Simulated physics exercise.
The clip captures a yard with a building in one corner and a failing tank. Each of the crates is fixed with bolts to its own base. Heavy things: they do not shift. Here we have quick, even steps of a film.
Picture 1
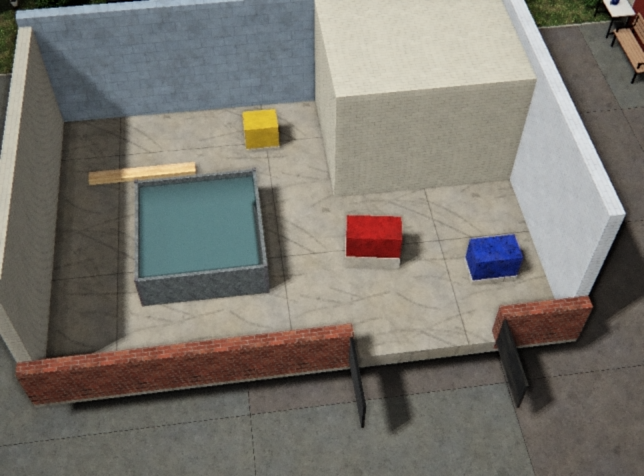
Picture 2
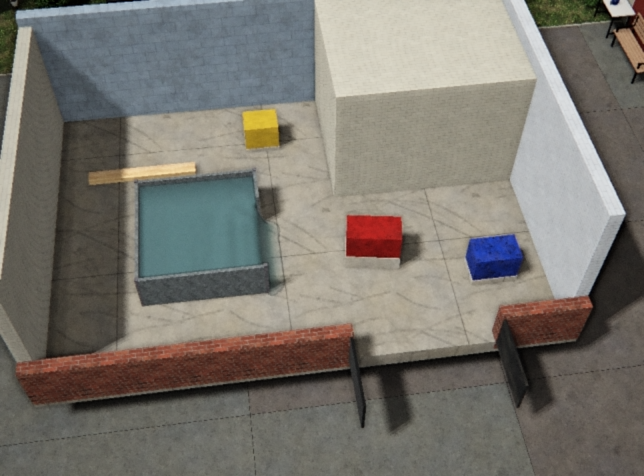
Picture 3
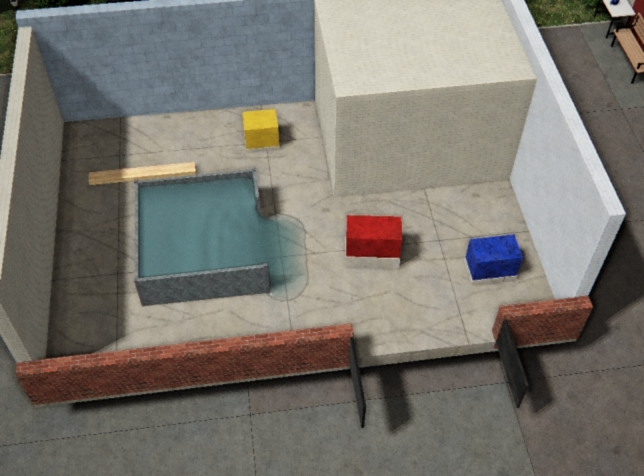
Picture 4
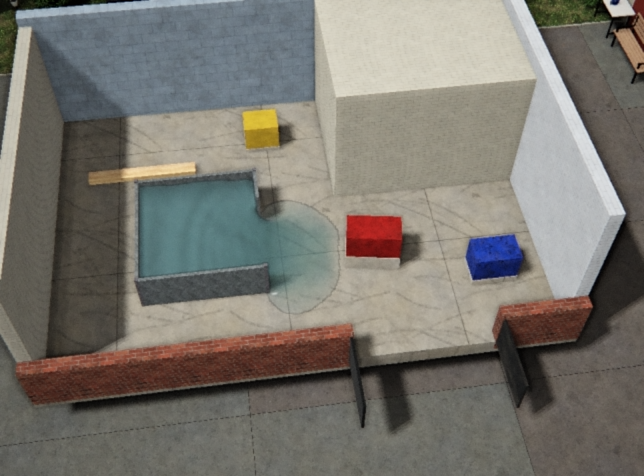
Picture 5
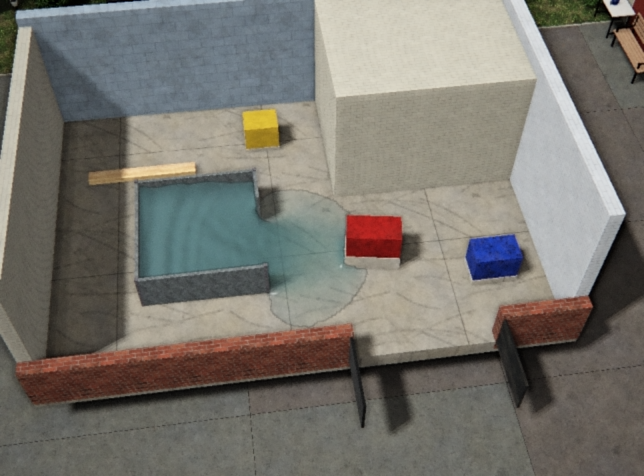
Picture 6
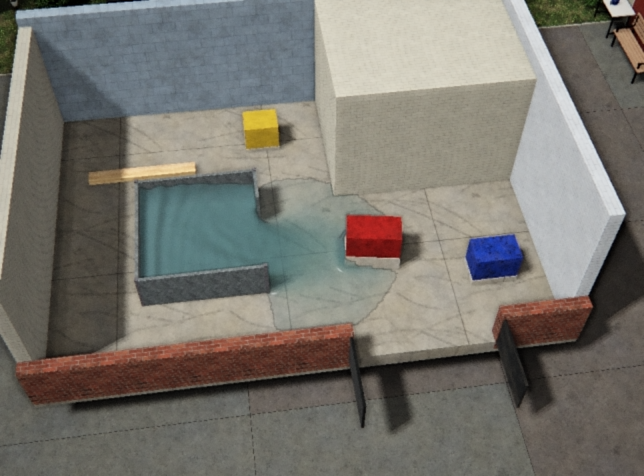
Water pours from a gap in the gray tank's right side and spreads around the red block.
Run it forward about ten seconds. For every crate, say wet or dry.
In the end the blue crate is left wet. The red crate is left wet. The yellow crate is left dry.
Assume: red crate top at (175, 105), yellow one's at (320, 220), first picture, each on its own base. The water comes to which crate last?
From the scene, I'd name the red one.
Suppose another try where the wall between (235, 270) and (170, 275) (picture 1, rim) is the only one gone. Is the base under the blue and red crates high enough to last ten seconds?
As it turns out, the blue crate gets overtopped, and the red crate is left untouched.
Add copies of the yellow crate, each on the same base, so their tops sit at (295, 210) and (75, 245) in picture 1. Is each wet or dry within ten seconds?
Order as asked: Flooded / unflooded.
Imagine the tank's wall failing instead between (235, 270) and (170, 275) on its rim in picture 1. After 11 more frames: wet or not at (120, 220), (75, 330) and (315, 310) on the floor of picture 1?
Place one: Spared by the leak. Place two: Reached by the flood. Place three: Reached by the flood.
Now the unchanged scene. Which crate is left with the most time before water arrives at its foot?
Result - the one in yellow.
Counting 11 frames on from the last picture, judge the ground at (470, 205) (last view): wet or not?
That point would be inundated.
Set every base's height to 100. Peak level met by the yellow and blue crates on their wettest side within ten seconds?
70 and 200 per cent, in that order.
A moment on, water covers 30 % of the floor; the blue crate water round its plinth, the red crate water round its plinth, the yellow crate not reached.
Next, water covers 40 % of the floor; the blue crate water round its plinth, the red crate water round its plinth, the yellow crate water round its plinth.
Then, water covers 45 % of the floor; the blue crate water round its plinth, the red crate water round its plinth, the yellow crate water round its plinth.
Later, water covers 50 % of the floor; the blue crate water round its plinth, the red crate water round its plinth, the yellow crate water round its plinth.
In the end, water covers 65 % of the floor; the blue crate was topped, the red crate was topped, the yellow crate stayed above the water.
